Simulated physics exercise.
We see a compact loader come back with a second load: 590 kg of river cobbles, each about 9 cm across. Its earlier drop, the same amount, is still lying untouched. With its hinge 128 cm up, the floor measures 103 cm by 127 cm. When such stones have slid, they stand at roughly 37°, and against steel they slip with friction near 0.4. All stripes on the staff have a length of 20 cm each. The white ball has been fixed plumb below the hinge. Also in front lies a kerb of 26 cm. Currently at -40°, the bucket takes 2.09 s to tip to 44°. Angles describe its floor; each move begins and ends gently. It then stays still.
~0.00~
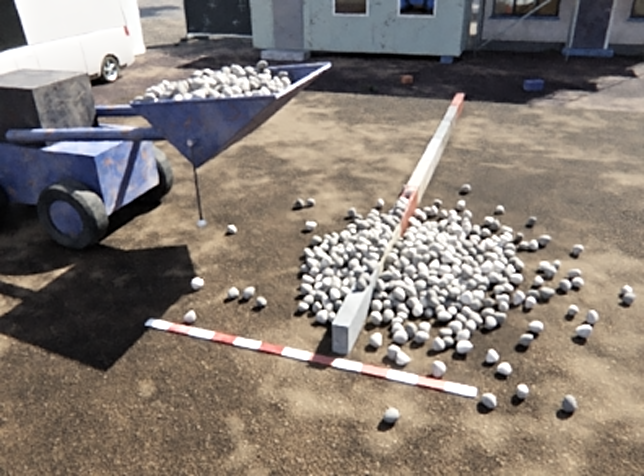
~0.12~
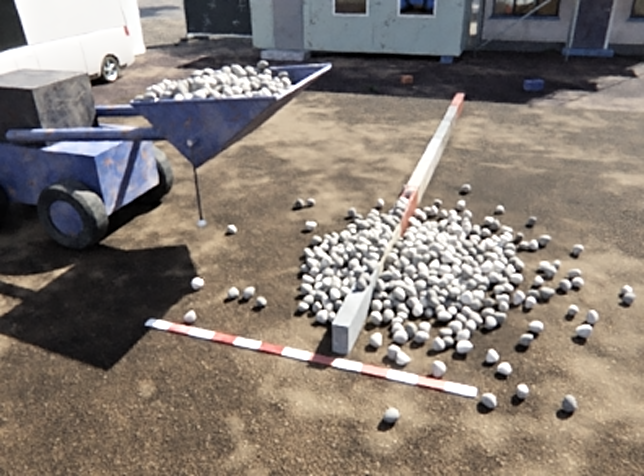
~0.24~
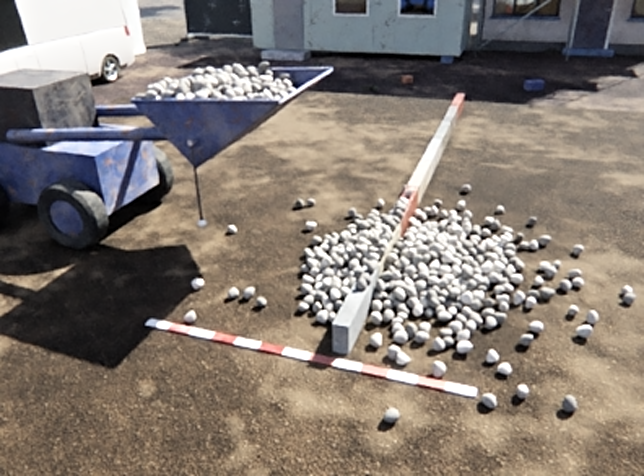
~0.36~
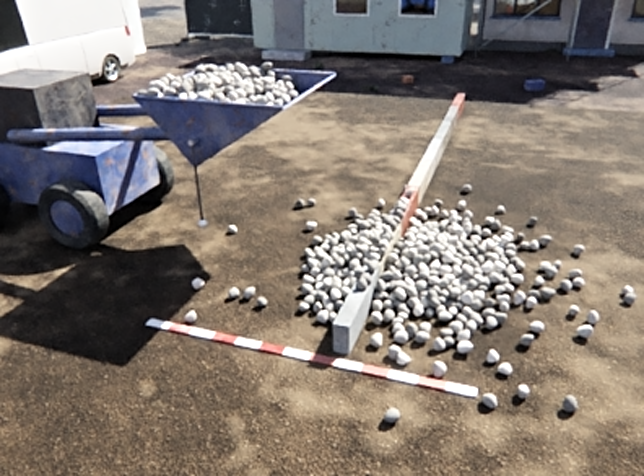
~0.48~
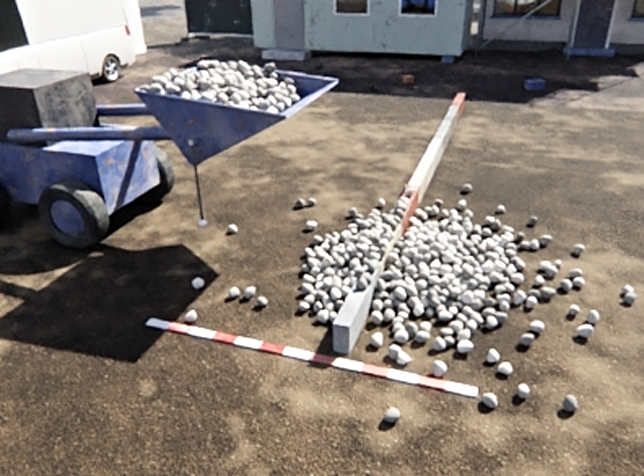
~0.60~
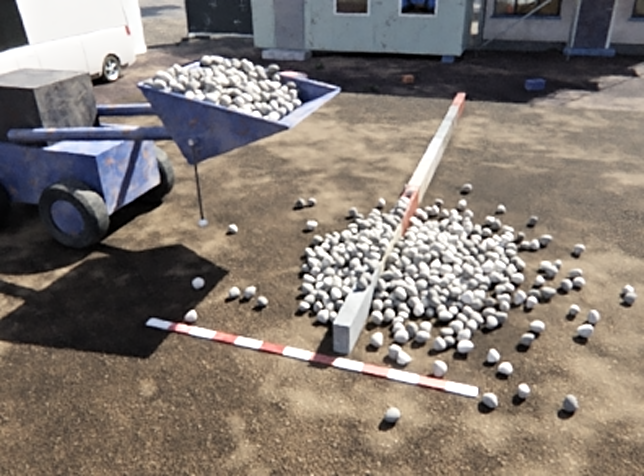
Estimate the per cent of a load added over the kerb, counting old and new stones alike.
Roughly 0 per cent of a load is added.
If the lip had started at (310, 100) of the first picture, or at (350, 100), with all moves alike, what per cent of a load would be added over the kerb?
5 % and 40 %.
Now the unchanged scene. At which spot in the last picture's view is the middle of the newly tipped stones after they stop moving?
The middle ends up near (321, 242).
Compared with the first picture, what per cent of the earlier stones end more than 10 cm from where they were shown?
Near 0 per cent, I reckon.
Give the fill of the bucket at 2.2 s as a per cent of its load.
About 15 per cent is held.
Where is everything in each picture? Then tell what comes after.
In the first picture, the bucket is at -40°, its lip at (277, 96); the top of the load is at (240, 76). The earlier load is highest near (381, 240), 31 cm above ground level, 34 % on this side of the kerb, 66 % over the kerb.
In the second picture, lip at (278, 98), floor tilted -39°, highest stones at (237, 74); the stones move at 0.1 m/s on average.
In the third picture, the bucket is at -37°, its lip at (280, 102); the top of the load is at (233, 74); the stones move at 0.1 m/s on average.
In the fourth picture, the bucket is at -33°, its lip at (283, 108); the top of the load is at (223, 72); the stones move at 0.2 m/s on average.
In the fifth picture, lip at (287, 117), floor tilted -29°, highest stones at (218, 70); the stones move at 0.2 m/s on average.
In the sixth picture, the bucket is at -23°, its lip at (290, 127); the top of the load is at (213, 67); the stones move at 0.2 m/s on average.
After 1.6 s the floor is at 31°; in per cent of one load, 91 in the bucket, 43 on this side of the kerb, 66 over the kerb; the foremost stones are at (616, 311).
After 2.2 s the floor is at 44°; in per cent of one load, 14 in the bucket, 120 on this side of the kerb, 66 over the kerb; the foremost stones are at (616, 311).
After 2.5 s the floor is at 44°; in per cent of one load, 0 in the bucket, 134 on this side of the kerb, 66 over the kerb; the foremost stones are at (616, 311).
After 5.3 s the floor is at 44°; in per cent of one load, 0 in the bucket, 134 on this side of the kerb, 66 over the kerb; the foremost stones are at (616, 311). Net gain over the kerb, 0.
